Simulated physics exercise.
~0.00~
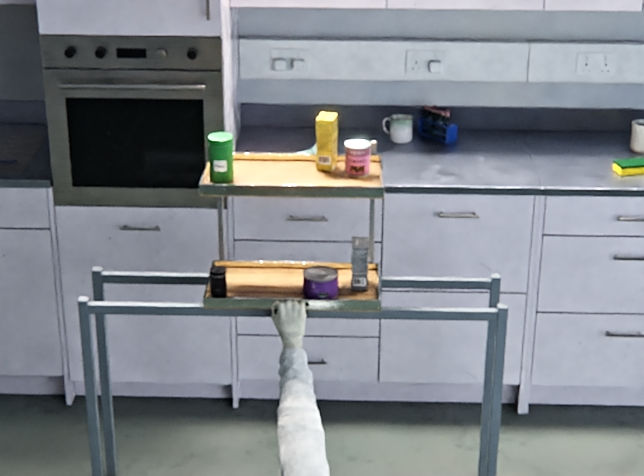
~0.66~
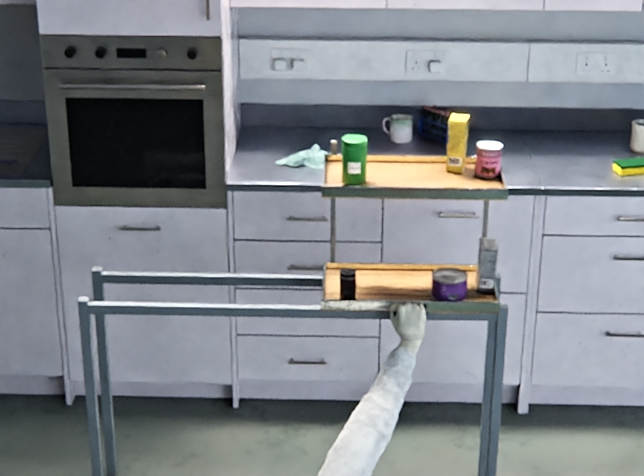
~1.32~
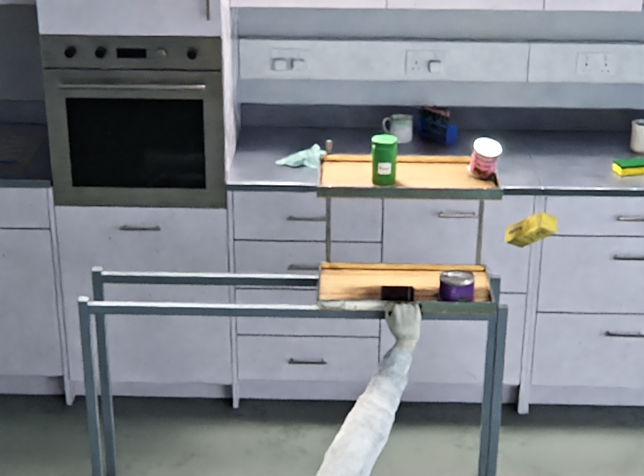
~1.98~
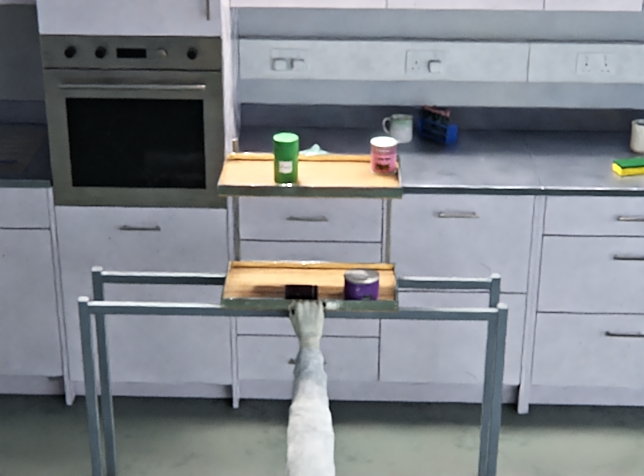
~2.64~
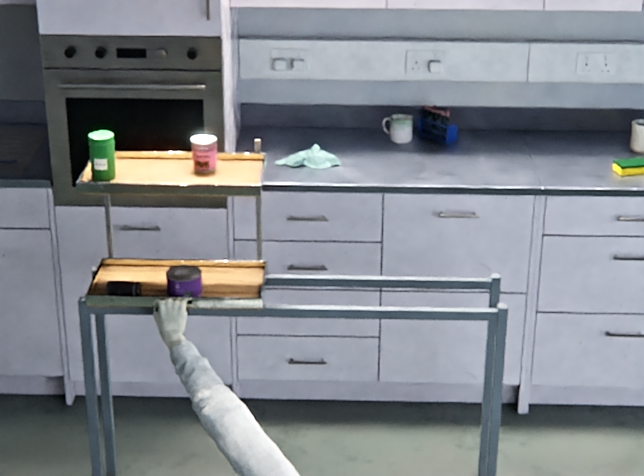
A two-tier sliding tray pushed by a pale arm moved right along its rails, and the yellow carton tumbled off, the grey packet disappeared and the black shaker tipped over, before the tray slid left with the jar, tin and tub aboard.
